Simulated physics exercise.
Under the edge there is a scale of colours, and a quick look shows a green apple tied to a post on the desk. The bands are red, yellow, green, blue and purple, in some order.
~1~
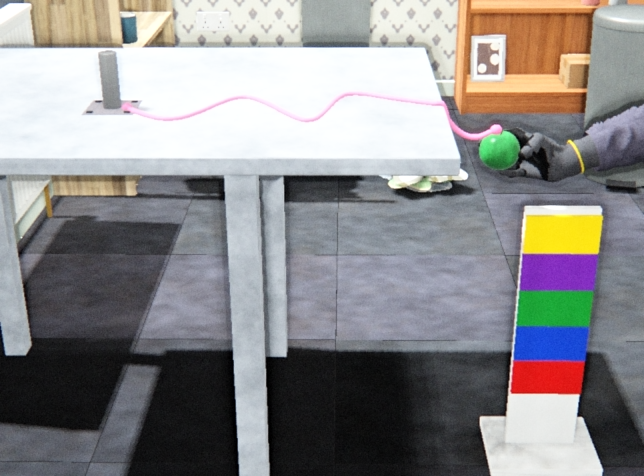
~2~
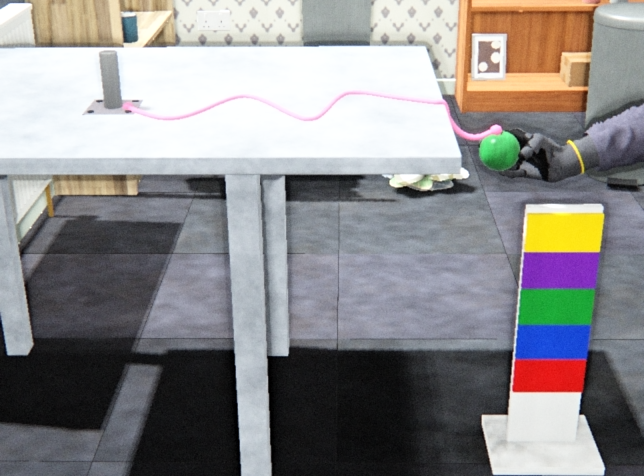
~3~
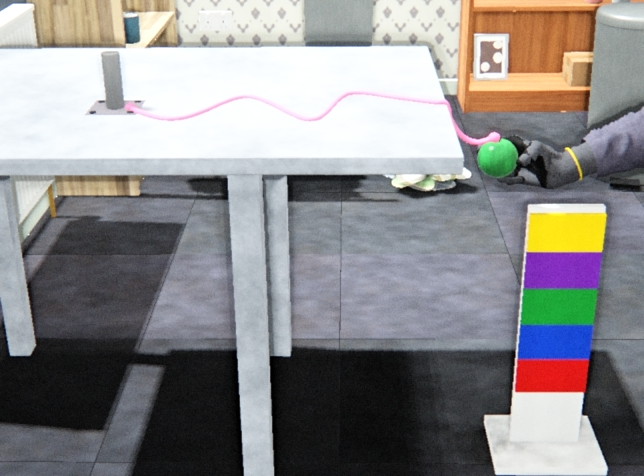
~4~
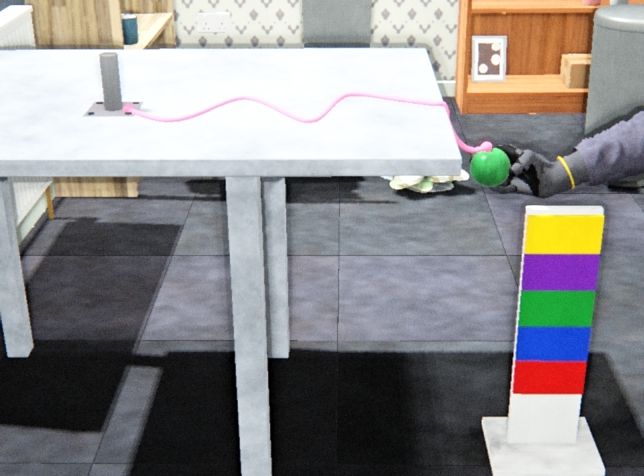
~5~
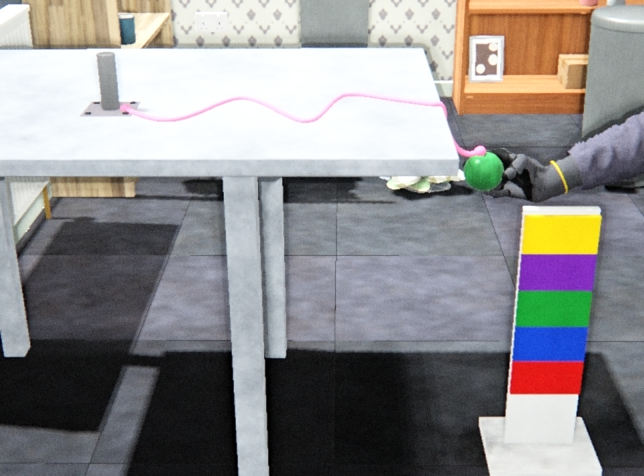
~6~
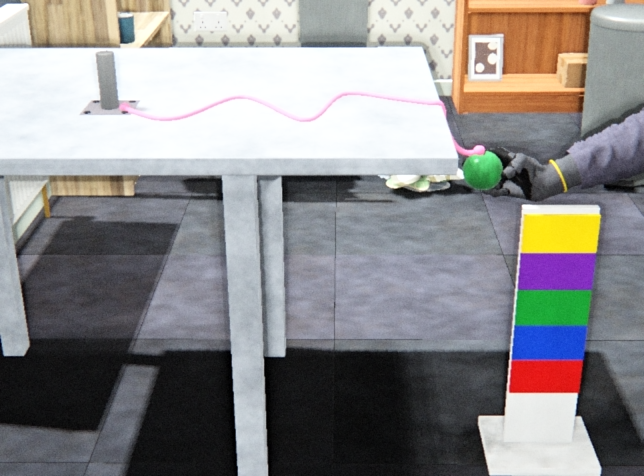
The clip shows a gloved hand holding a round green object just beyond a table's right edge, linked by a wavy pink cord to a post, and moving it slightly left and down near an upright colour-banded scale.
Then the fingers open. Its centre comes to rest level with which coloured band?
With the blue one.
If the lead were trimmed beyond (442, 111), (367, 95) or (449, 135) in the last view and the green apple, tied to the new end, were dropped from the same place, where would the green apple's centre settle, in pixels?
The pixels come out at around (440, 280), (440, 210) and (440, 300), one per try.
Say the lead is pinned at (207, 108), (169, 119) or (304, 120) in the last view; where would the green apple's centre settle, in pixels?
In order of the tries: About (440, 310), about (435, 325), about (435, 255).
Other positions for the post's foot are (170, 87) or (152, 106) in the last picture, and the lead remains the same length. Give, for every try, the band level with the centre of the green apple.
Taking the two spots in turn: Red, then red.
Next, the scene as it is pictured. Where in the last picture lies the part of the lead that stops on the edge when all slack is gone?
That spot lies near (324, 110).
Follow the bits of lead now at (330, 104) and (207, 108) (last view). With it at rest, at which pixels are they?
One ends up around (442, 128), the other around (242, 106).
Early on, apple near (431, 335); level with blue.
Midway, apple near (439, 337); level with blue.
Finally, apple near (430, 337); level with blue. The lead holds its middle at blue.
